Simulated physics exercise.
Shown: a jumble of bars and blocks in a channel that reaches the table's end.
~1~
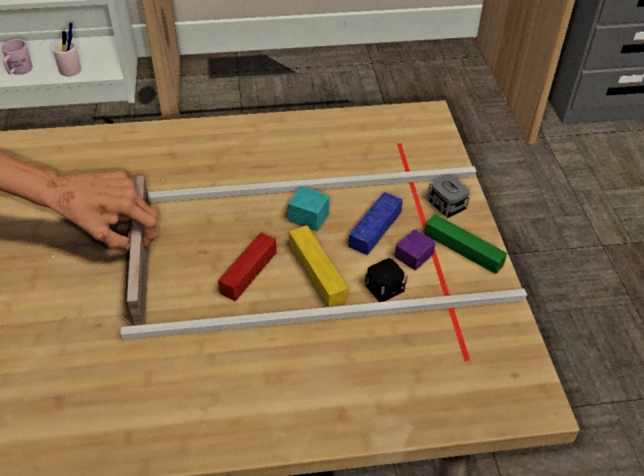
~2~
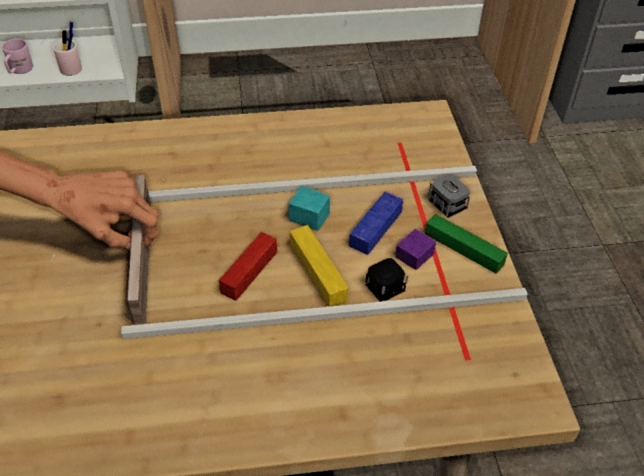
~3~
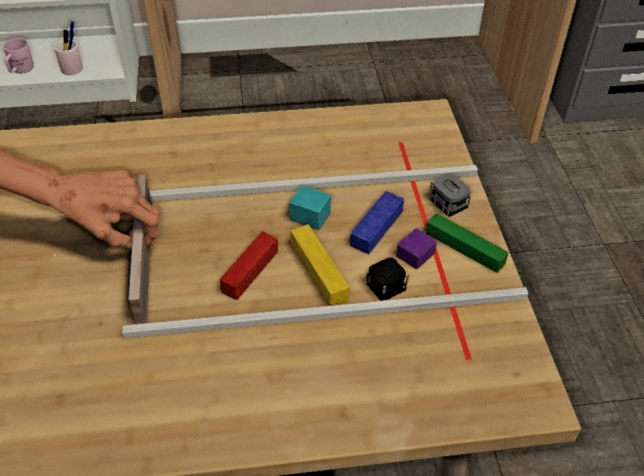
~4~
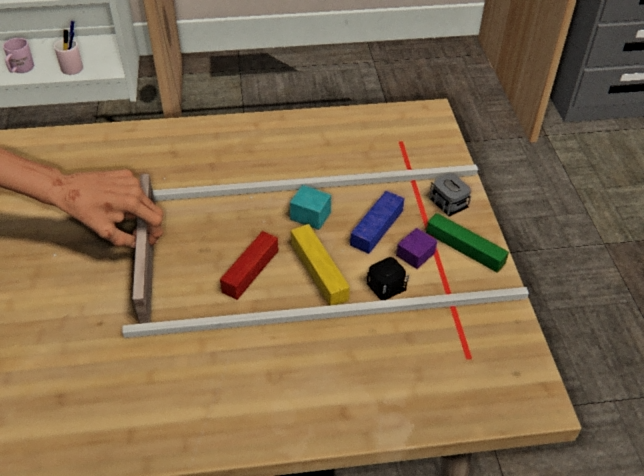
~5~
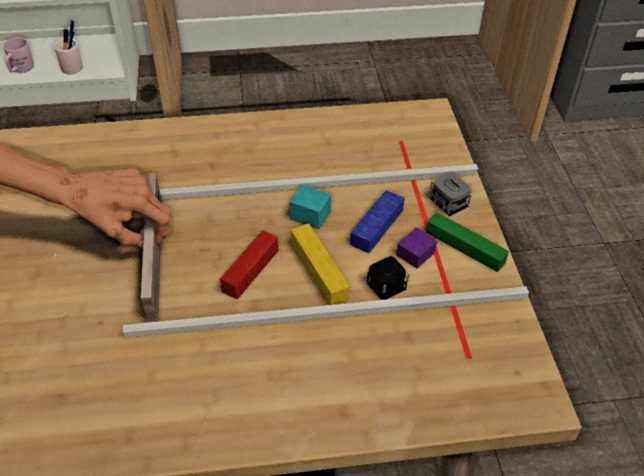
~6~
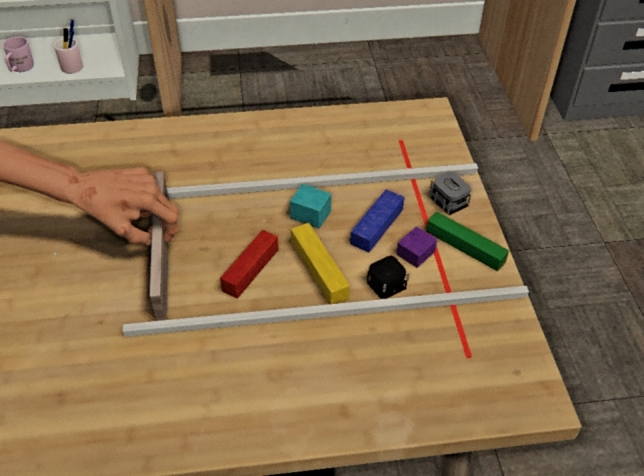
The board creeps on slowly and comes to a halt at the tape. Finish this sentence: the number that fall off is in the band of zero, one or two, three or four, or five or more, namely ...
Namely one or two.
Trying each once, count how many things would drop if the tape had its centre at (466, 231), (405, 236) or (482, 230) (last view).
Per try in turn: 5, 0, 6.
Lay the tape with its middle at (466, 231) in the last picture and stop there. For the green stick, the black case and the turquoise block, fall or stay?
The outcome is that the green stick goes down, the black case goes down and the turquoise block does not come off.
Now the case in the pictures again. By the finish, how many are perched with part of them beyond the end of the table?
As for overhanging, the count is 1.
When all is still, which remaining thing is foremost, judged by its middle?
That would be the grey case.
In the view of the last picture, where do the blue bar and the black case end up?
Blue bar: (471, 207); black case: (501, 272).
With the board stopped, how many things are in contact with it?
My count gives 2.
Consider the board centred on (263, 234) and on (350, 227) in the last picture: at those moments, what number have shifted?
Respectively 1 and 6.
Soon after, none off yet; grey case at rest near (451, 193); green stick at rest near (466, 241); purple block at rest near (417, 247).
Then, none off yet; grey case at rest near (451, 193); green stick at rest near (466, 241); purple block moving near (426, 250).
At rest, the number that fall off is one or two; fallen, green stick.
